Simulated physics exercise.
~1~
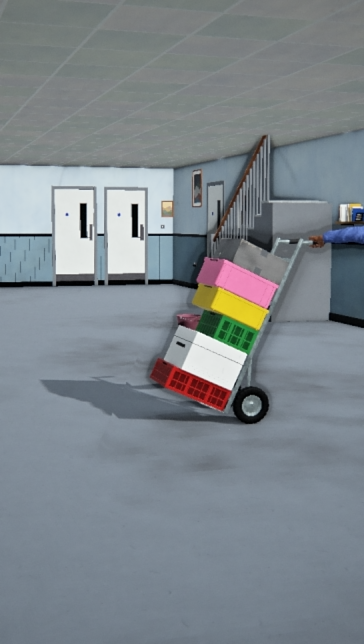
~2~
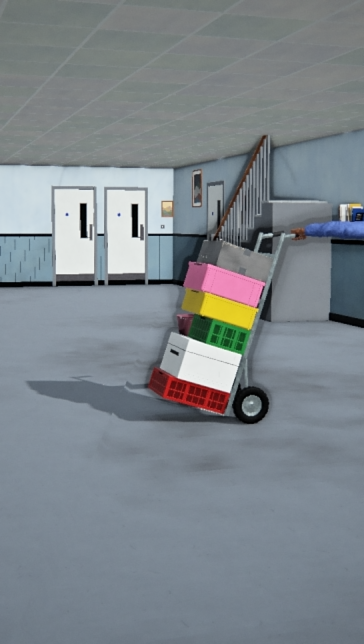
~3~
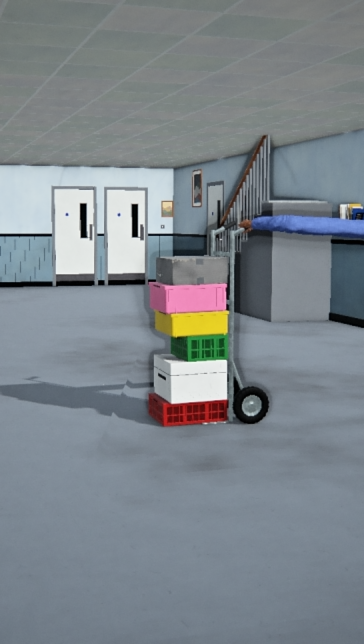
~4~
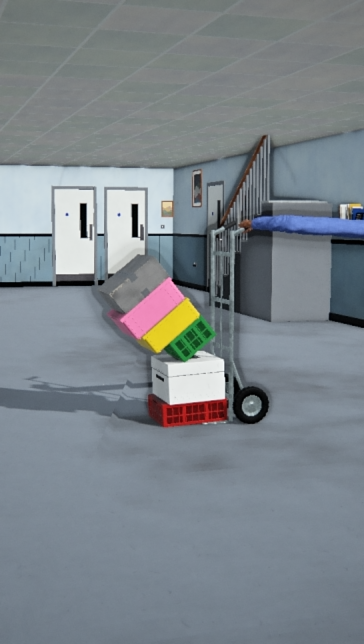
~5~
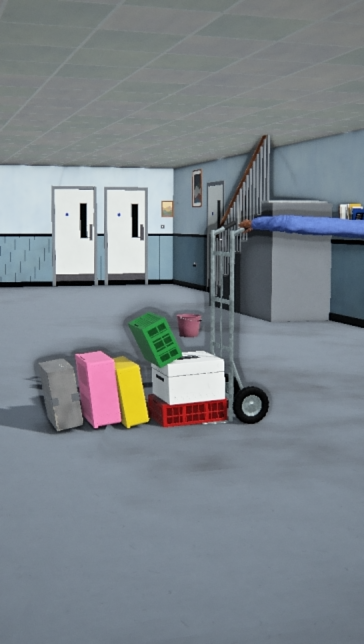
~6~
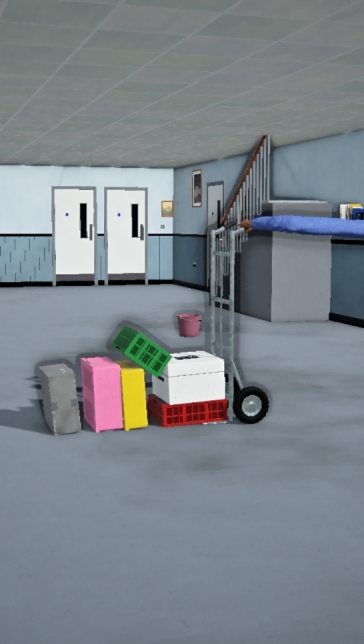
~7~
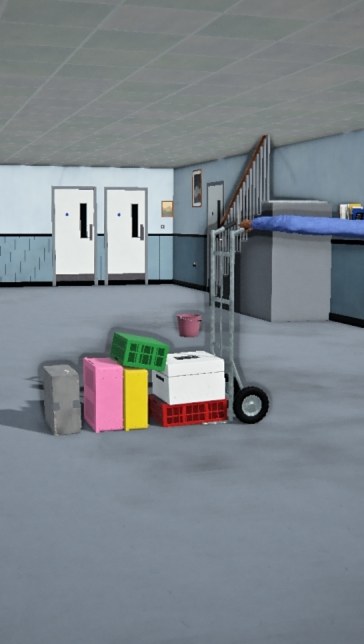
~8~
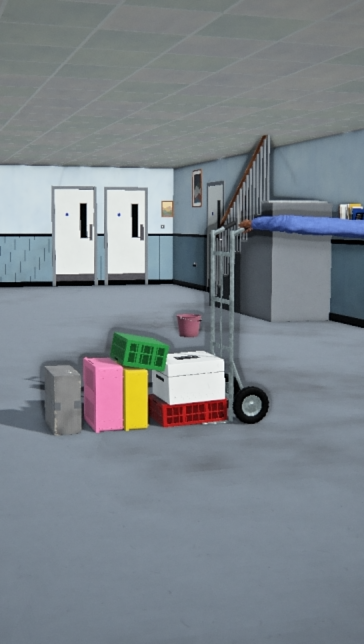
In a blue-walled hallway, a tilted hand truck swings upright, its upper boxes toppling left, leaving white and red ones standing.
